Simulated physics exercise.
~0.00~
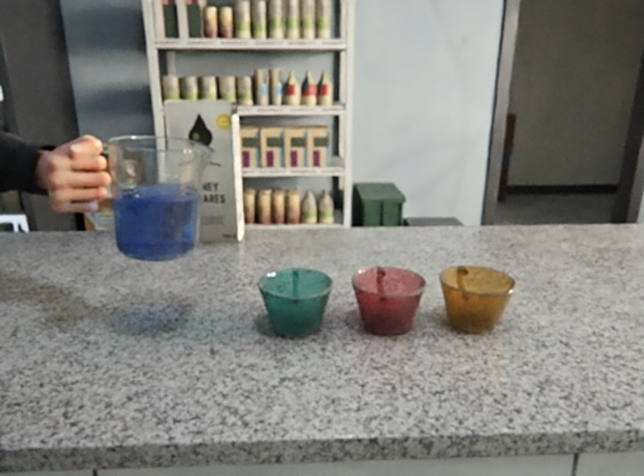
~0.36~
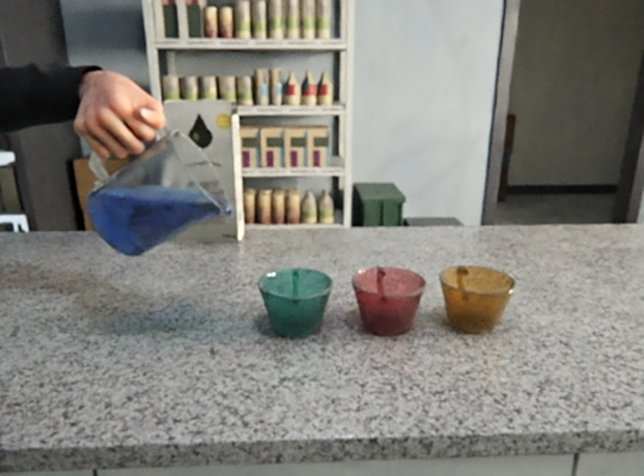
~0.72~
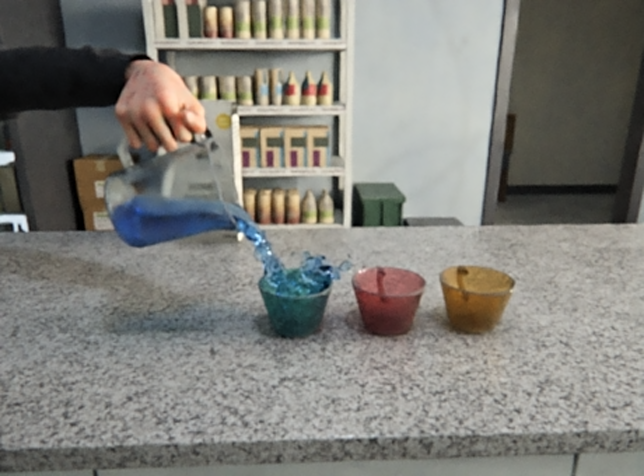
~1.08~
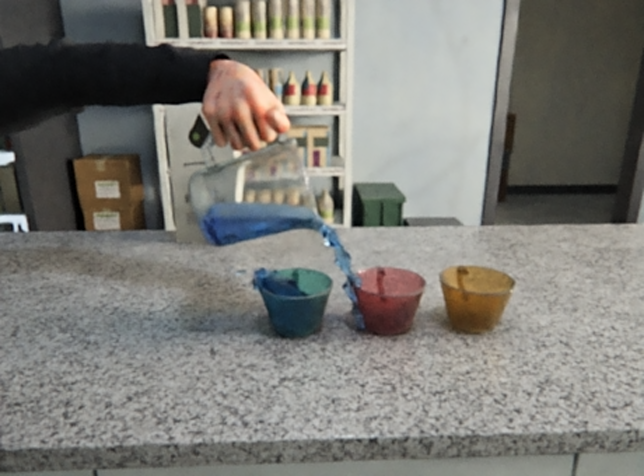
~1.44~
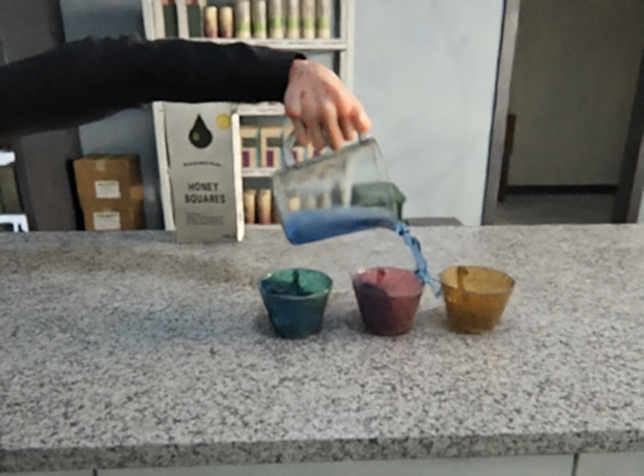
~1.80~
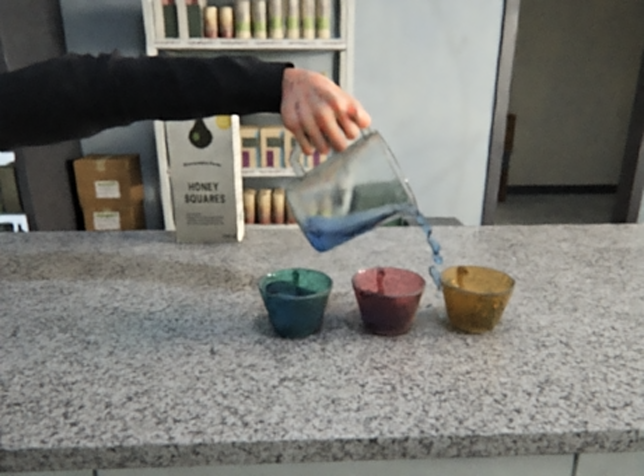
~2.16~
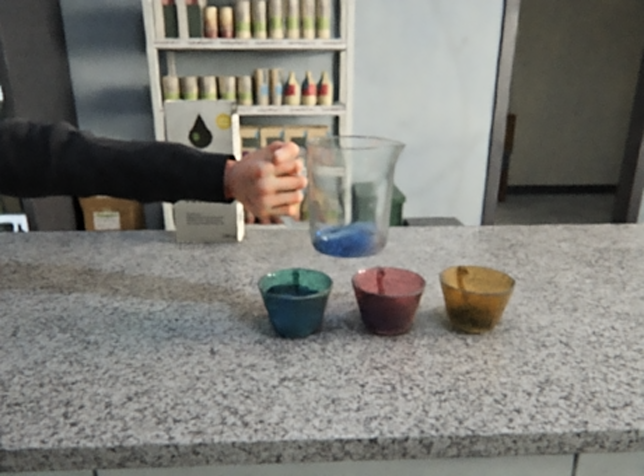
A hand tips a clear pitcher of blue liquid rightwards and moves it over a row of green, red and amber cups, pouring a stream that splashes at the first, then levels the pitcher with a little blue liquid left inside.
